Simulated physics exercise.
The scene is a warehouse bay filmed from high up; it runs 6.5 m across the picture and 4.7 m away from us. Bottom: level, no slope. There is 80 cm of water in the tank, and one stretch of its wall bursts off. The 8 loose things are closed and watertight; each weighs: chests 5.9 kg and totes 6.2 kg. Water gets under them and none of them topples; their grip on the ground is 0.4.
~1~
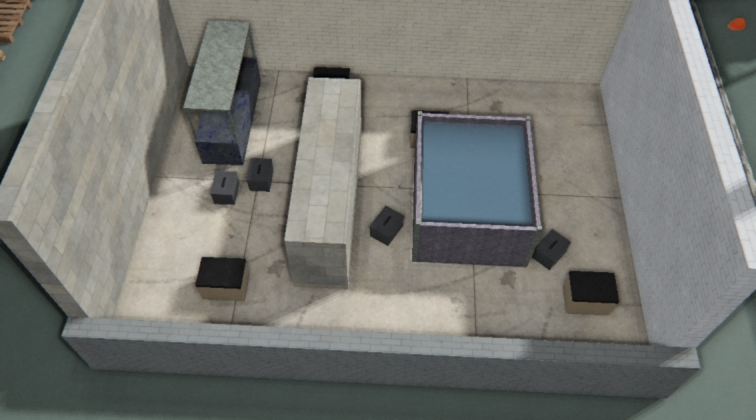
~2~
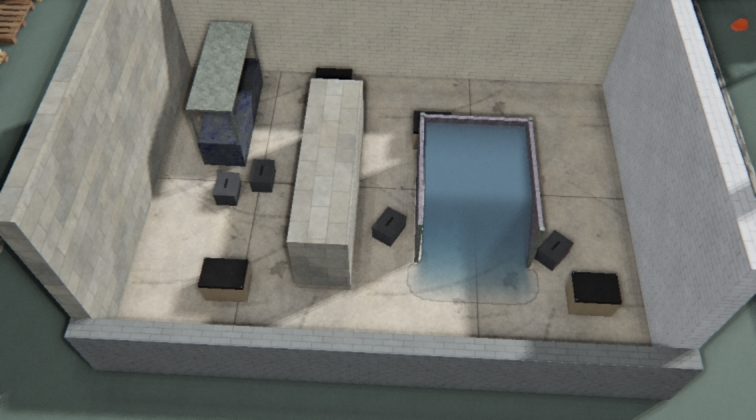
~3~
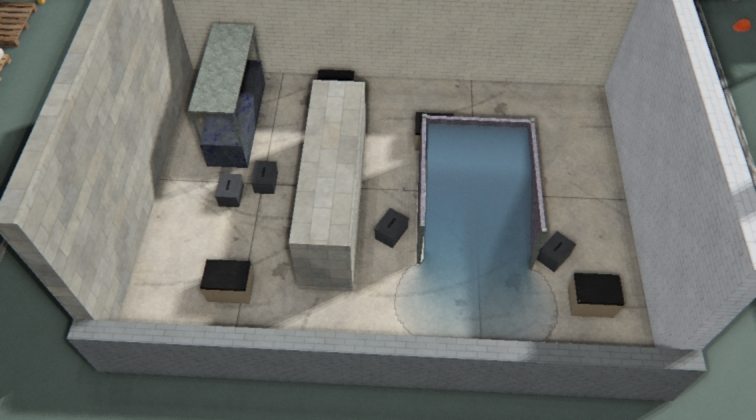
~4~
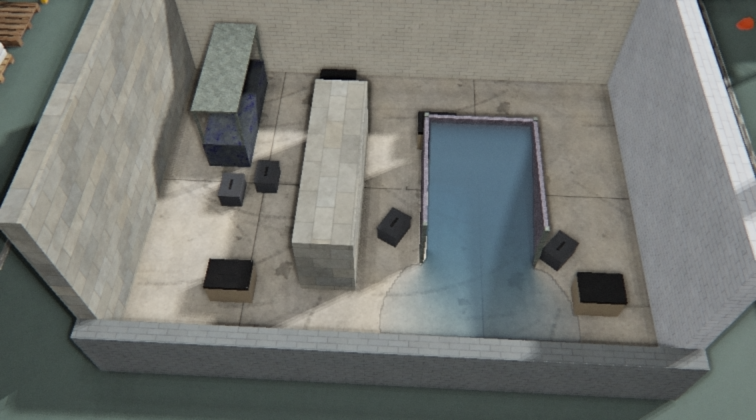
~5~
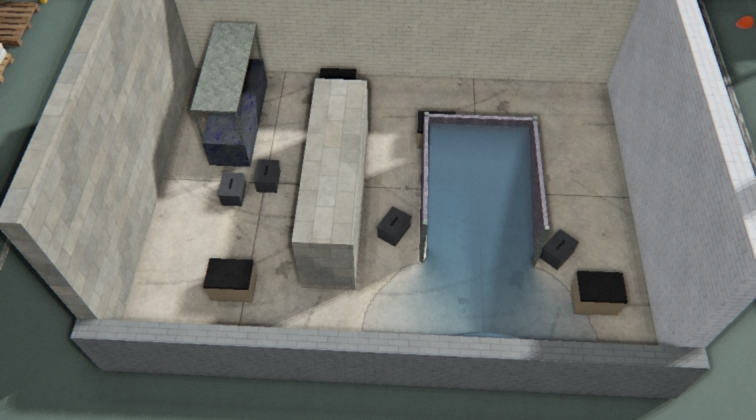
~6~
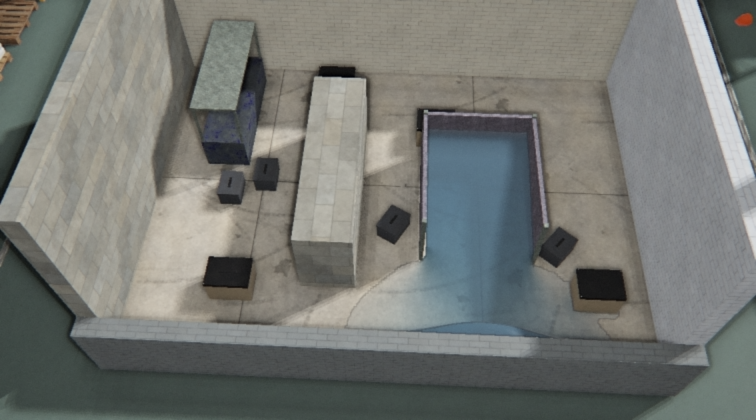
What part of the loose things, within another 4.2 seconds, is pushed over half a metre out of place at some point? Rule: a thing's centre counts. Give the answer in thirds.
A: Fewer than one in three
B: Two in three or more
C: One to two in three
One to two in three.
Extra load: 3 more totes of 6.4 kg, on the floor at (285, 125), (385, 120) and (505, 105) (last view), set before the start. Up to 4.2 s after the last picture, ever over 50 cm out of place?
In turn: Under, less, more.
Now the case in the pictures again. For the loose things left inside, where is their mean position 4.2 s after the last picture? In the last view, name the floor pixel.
I'd put it close to (378, 153) in the last view.
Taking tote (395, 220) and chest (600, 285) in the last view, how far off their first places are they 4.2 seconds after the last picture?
Log: Item 1 = 20 cm; item 2 = 350 cm.
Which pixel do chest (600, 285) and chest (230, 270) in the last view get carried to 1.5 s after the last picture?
I'd say close to (592, 233) and close to (160, 230).
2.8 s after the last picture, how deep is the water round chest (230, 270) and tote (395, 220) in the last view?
About 8 and 3 cm.
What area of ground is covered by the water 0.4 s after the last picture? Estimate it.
Wet: Near 7.0 m2.
Then, 0.4 s after the last picture 0 of 8 are over 50 cm from their spots; 0 afloat.
Then, 1.5 s after the last picture 2 of 8 are over 50 cm from their spots; 1 afloat.
Then, 2.8 s after the last picture 2 of 8 are over 50 cm from their spots; 2 afloat.
Then, 4.2 s after the last picture 3 of 8 are over 50 cm from their spots, and 3 have been at some point; 6 afloat.
